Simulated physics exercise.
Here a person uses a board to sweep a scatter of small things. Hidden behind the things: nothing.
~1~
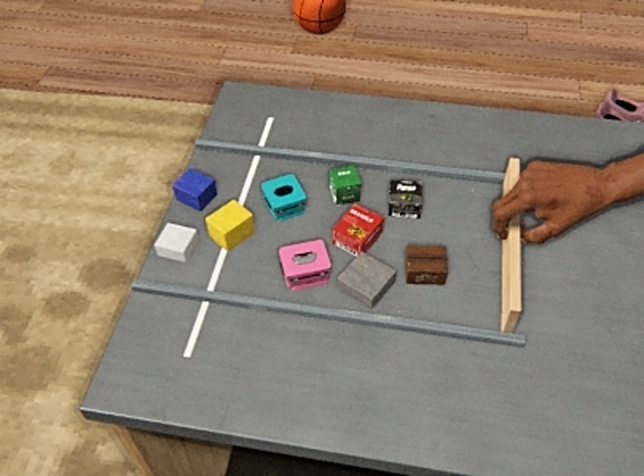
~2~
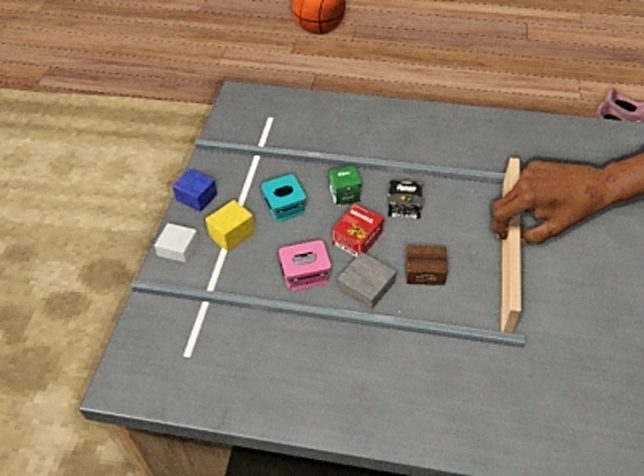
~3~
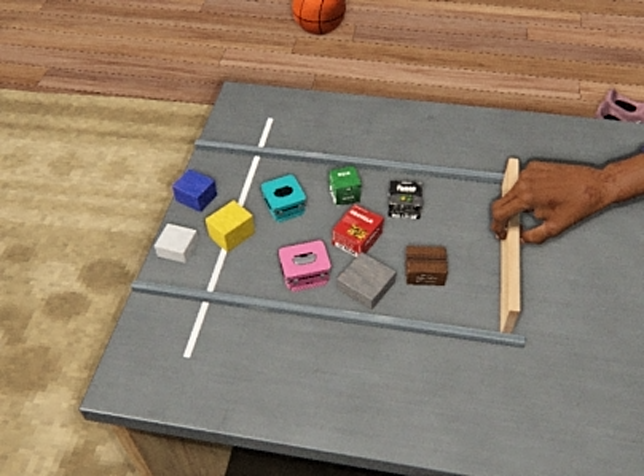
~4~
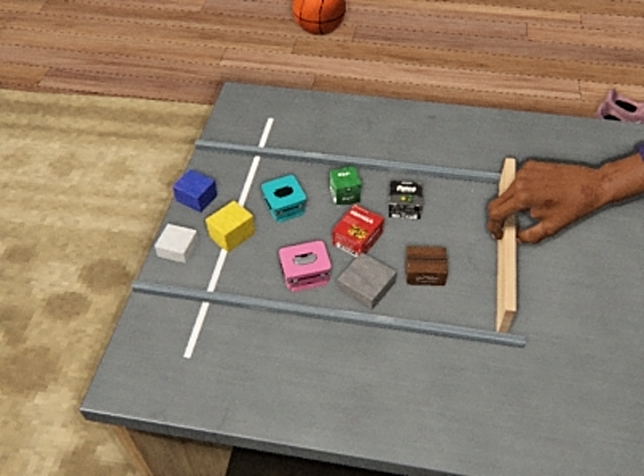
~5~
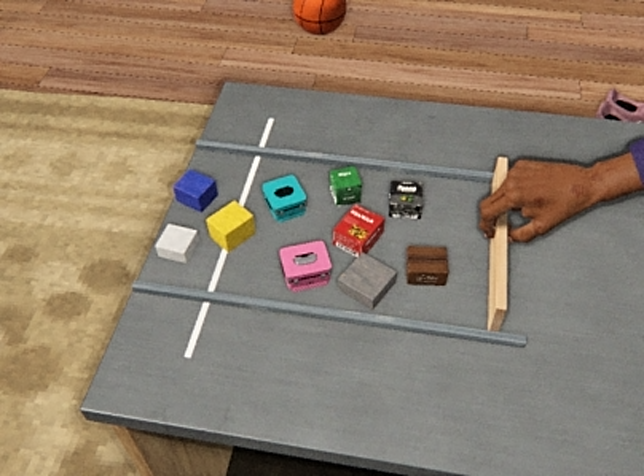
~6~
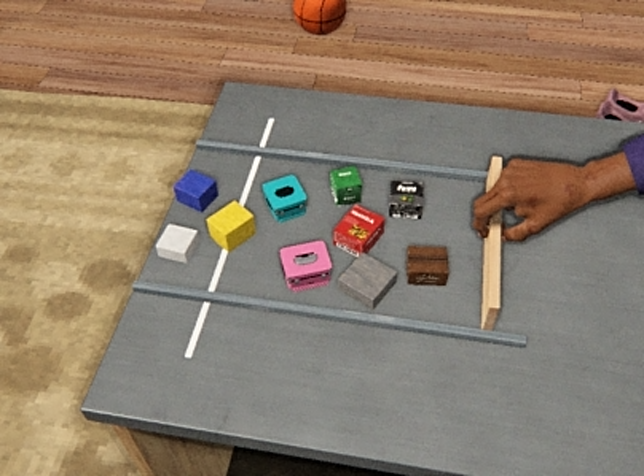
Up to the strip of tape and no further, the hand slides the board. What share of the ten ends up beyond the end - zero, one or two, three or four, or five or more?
Just one or two tumble.
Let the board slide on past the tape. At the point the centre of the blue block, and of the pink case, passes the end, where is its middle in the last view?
I reckon its middle sits around (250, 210) and then around (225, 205).
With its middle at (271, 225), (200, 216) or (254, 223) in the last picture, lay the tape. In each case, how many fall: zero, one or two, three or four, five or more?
Lab note - count per position: None at all; five or over; one to two.
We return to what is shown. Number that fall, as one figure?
My count gives 2.
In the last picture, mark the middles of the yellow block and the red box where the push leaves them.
The yellow block finishes at (174, 216); the red box finishes at (212, 207).
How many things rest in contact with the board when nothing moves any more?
The count in contact is 4.
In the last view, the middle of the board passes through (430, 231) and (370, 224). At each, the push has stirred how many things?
At the first spot the count is 1, and at the second it is 6.
Soon after, none off yet; blue block at rest near (196, 191); white block at rest near (178, 243); yellow block at rest near (232, 226).
After that, none off yet; blue block at rest near (196, 191); white block at rest near (178, 243); yellow block moving near (226, 223).
In the end, the number that fall off is one or two; gone, white block and blue block.
